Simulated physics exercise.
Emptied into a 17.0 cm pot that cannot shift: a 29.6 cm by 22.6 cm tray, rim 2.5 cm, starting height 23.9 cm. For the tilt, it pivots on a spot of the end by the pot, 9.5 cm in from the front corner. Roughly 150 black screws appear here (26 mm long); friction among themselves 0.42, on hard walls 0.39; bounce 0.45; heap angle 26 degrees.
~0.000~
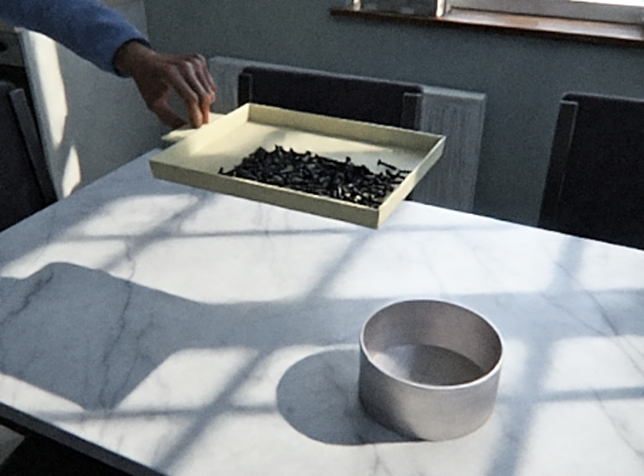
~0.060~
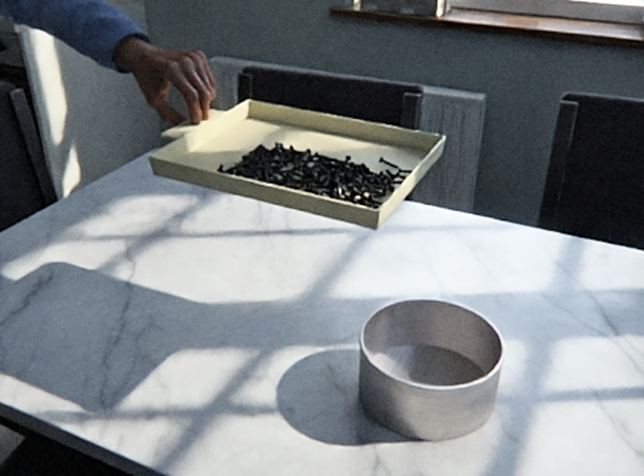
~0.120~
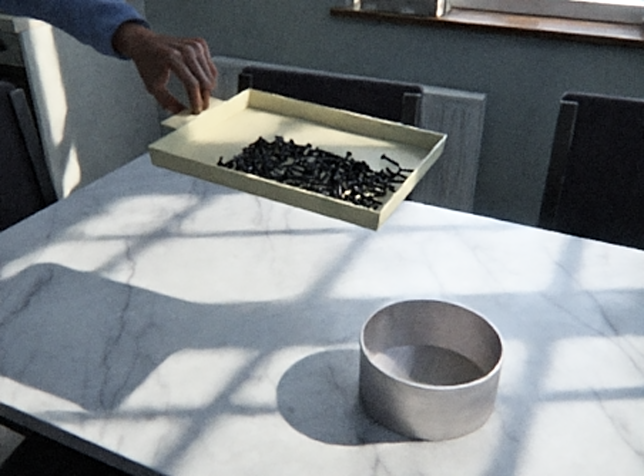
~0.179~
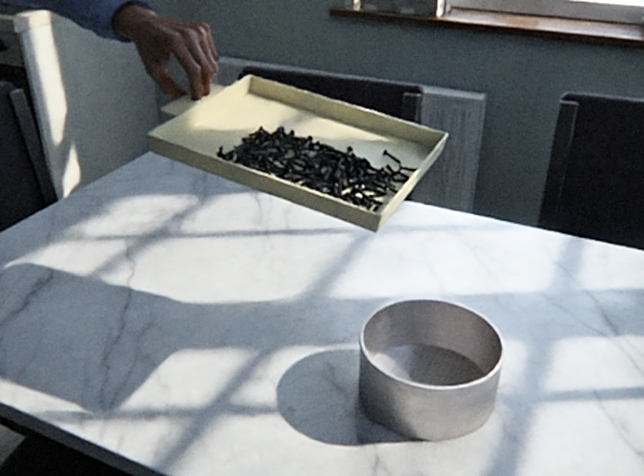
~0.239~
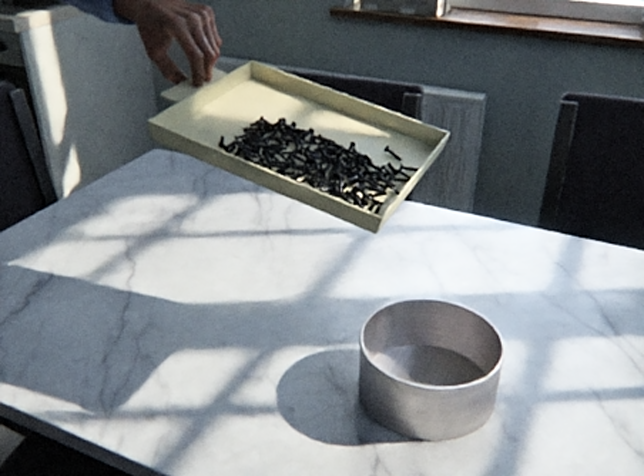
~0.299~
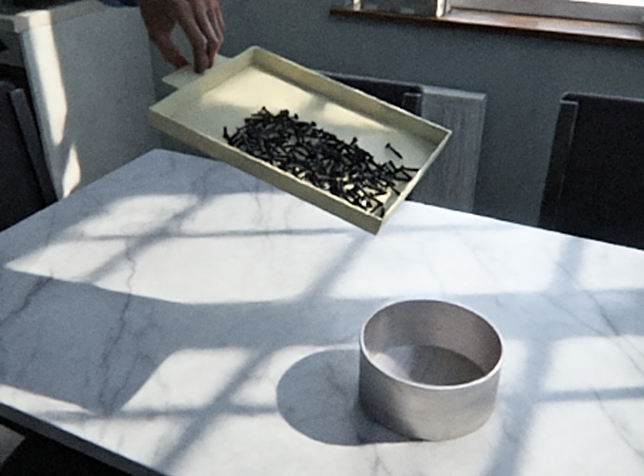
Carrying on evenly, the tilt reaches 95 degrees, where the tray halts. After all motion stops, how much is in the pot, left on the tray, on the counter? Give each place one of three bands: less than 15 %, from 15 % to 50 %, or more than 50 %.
At the end, pot: That should get more than half; tray: That should get only a little; counter: That should get only a little.
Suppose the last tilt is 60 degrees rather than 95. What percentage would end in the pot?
In that case some 5 per cent.
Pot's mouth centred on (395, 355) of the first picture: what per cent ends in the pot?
90 %.
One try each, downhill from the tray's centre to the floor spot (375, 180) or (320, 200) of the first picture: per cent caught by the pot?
The share comes to about 70 in a hundred, then about 40 in a hundred.
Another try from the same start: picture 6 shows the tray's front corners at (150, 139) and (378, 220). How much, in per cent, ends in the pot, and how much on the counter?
Pot 65; counter 35.
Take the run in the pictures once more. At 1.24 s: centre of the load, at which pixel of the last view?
Approximately (396, 204) in the last picture.
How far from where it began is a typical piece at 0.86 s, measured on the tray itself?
Roughly 8 cm.
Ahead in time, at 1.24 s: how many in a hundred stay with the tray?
Around 90 percent of it.
After 0.86 s, tilt 53 degrees; the tray holds 100 %, the pot 0 %.
Then, at 1.24 s, tilt 78 degrees; the tray holds 90 %, the pot 5 %.
After 1.70 s, tilt 95 degrees; the tray holds 15 %, the pot 75 %.
At rest (2.5 s), pot 90 %, tray 5 %, counter 0 %.
